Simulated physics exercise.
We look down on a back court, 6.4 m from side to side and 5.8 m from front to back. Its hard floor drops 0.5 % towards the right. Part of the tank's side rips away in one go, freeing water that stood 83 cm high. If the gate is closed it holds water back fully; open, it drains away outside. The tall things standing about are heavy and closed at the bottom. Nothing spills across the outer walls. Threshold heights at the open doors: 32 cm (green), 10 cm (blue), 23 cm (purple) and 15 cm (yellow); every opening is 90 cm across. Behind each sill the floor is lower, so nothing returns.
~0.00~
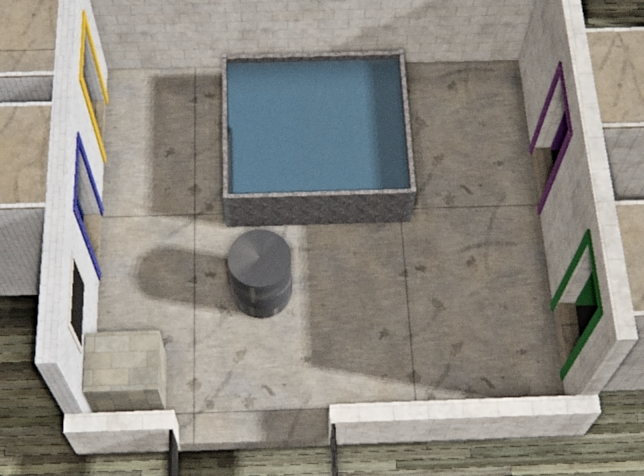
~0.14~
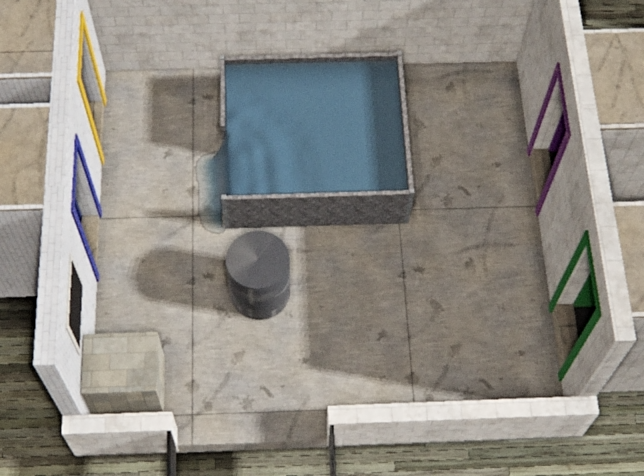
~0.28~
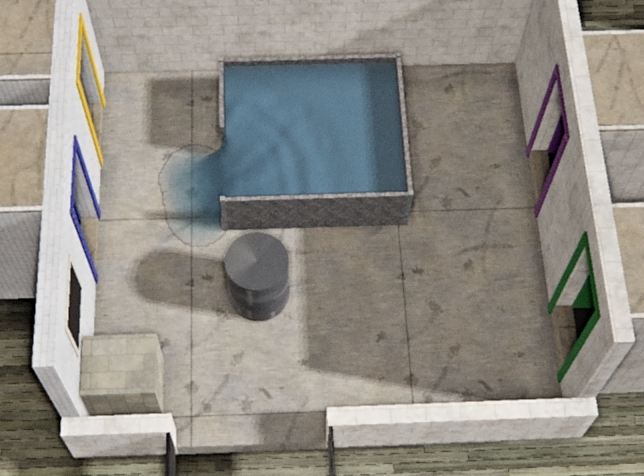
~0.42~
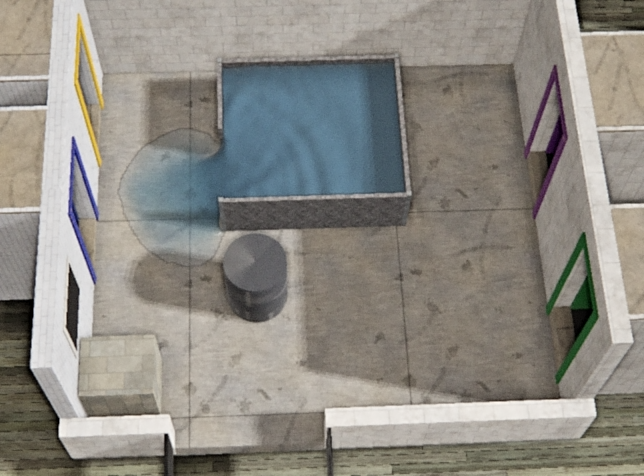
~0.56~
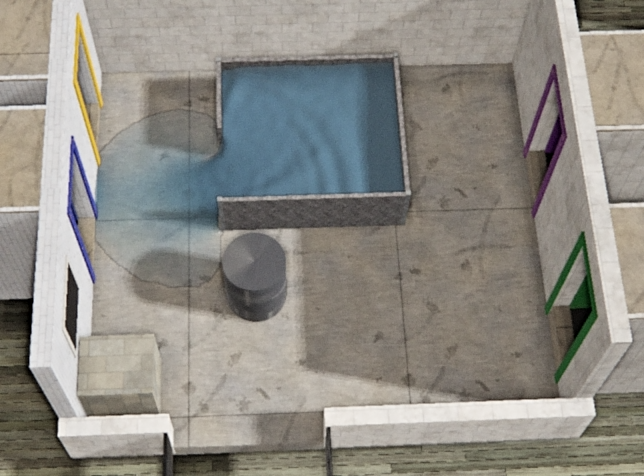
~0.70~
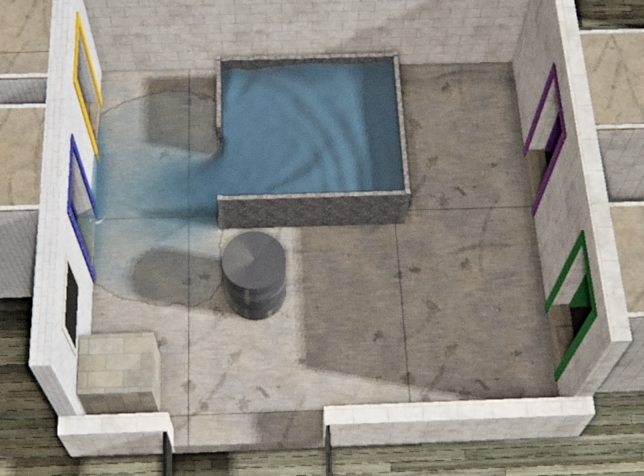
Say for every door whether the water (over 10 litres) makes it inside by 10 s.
Within that time: At the green door it keeps below the limit; at the blue door it passes the limit; at the purple door it keeps below the limit; at the yellow door it goes over the limit.
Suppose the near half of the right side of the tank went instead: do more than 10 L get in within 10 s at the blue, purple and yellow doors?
Then: Blue past it, purple over, yellow under.
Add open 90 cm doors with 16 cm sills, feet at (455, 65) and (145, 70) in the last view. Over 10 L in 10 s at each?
In that order: Under, past it.
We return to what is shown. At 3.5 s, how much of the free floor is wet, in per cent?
Near 55 per cent is wet.
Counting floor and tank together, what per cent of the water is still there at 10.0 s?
Roughly 74 in a hundred.
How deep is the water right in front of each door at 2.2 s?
Depths in cm: Green 0, blue 38, purple 0, yellow 29.
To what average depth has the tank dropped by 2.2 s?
Roughly 51 cm on average.
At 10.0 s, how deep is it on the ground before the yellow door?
Roughly 9.5 cm deep.
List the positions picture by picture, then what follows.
The tank at (316, 125) is whole and still, 83 cm deep, in the first picture.
The front is at (208, 158), 0.6 m from the gap at (227, 180); 0.3 m2 of floor is under water; 83 cm left at the back of the tank, in the second picture.
Water pours out at (227, 184) and has run 1.0 m, to (167, 171); typically 13 cm deep outside, 83 cm at the tank's back, in the third picture.
Water pours out at (225, 186) and has run 1.5 m, to (128, 177); typically 9 cm deep outside, 83 cm at the tank's back, in the fourth picture.
Water pours out at (224, 185) and has run 2.0 m, to (96, 235); typically 7 cm deep outside, 83 cm at the tank's back, in the fifth picture.
The front is at (94, 275), 2.3 m from the gap at (224, 183); 5.3 m2 of floor is under water; 81 cm left at the back of the tank, in the sixth picture.
After 1.4 s water covers 20 % of the floor and is deepest (50 cm) near (109, 204); green door not reached, blue door 38 cm at the sill, 119 L in, purple door not reached, yellow door 28 cm at the sill, 20 L in.
After 2.2 s water covers 30 % of the floor and is deepest (46 cm) near (91, 343); green door not reached, blue door 38 cm at the sill, 307 L in, purple door not reached, yellow door 29 cm at the sill, 70 L in.
After 3.5 s water covers 55 % of the floor and is deepest (37 cm) near (104, 355); green door not reached, blue door 28 cm at the sill, 508 L in, purple door not reached, yellow door 20 cm at the sill, 128 L in.
After 6.0 s water covers 90 % of the floor and is deepest (26 cm) near (104, 355); green door 14 cm at the sill, 0 L in, blue door 23 cm at the sill, 733 L in, purple door 5 cm at the sill, 0 L in, yellow door 14 cm at the sill, 143 L in.
After 10.0 s water covers 100 % of the floor and is deepest (18 cm) near (485, 70); green door 12 cm at the sill, 0 L in, blue door 15 cm at the sill, 867 L in, purple door 14 cm at the sill, 0 L in, yellow door 10 cm at the sill, 144 L in.
